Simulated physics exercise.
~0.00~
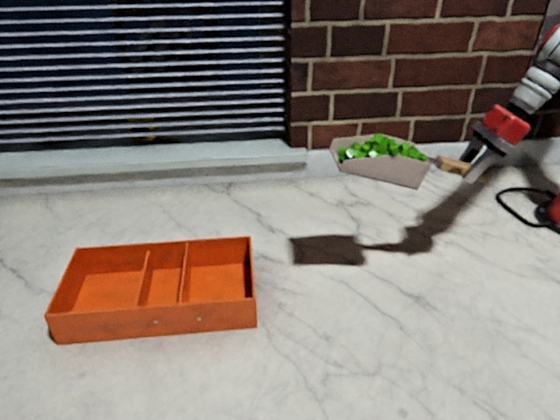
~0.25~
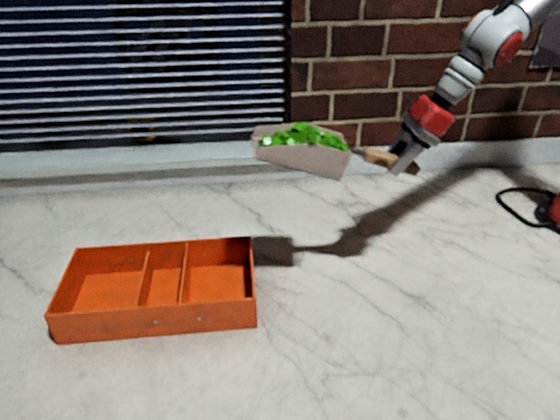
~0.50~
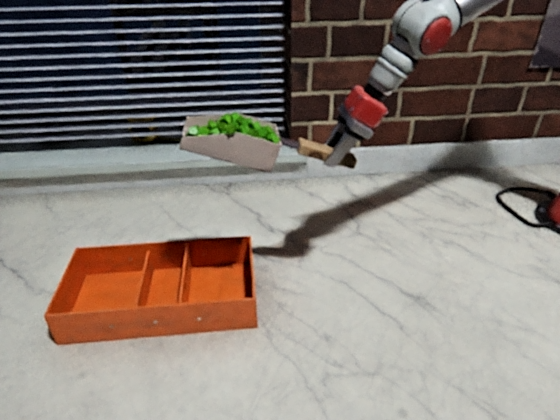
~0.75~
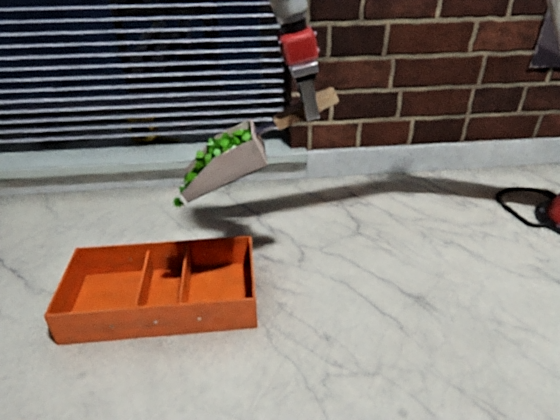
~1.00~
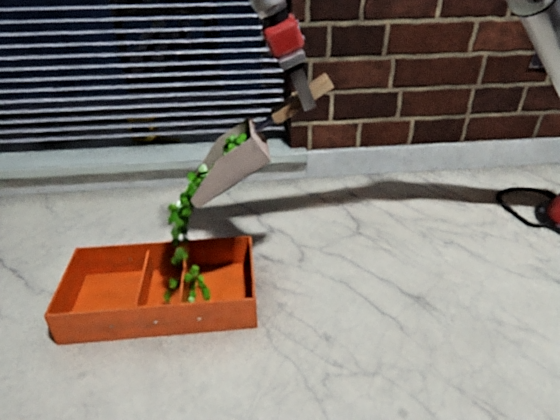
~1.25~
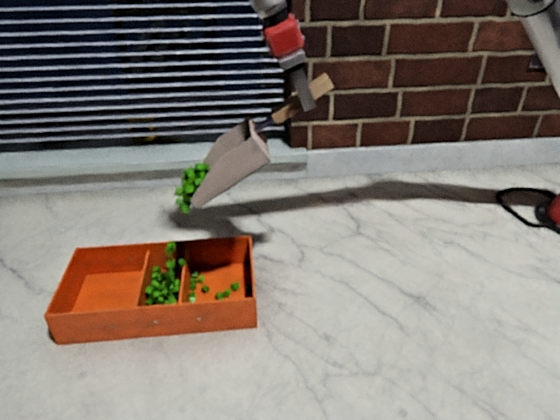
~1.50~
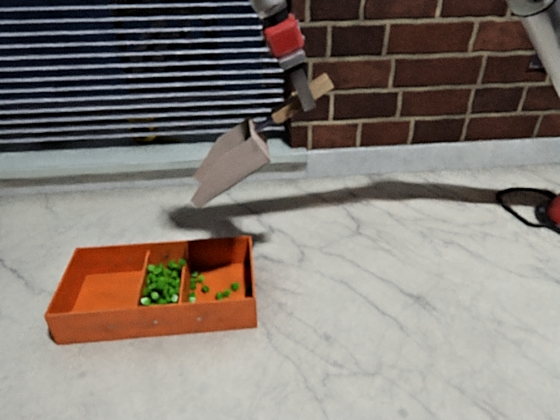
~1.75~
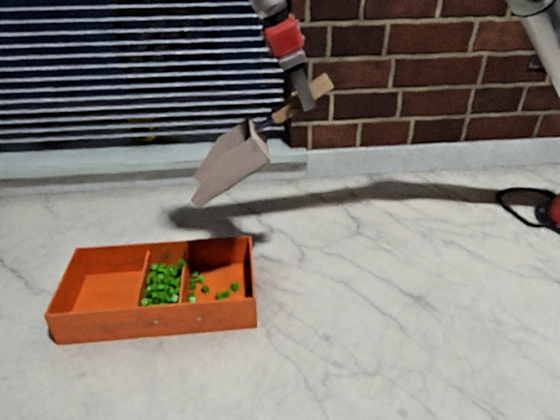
A robotic arm carries a scoop left and tips green pieces into an orange box, mostly the middle.
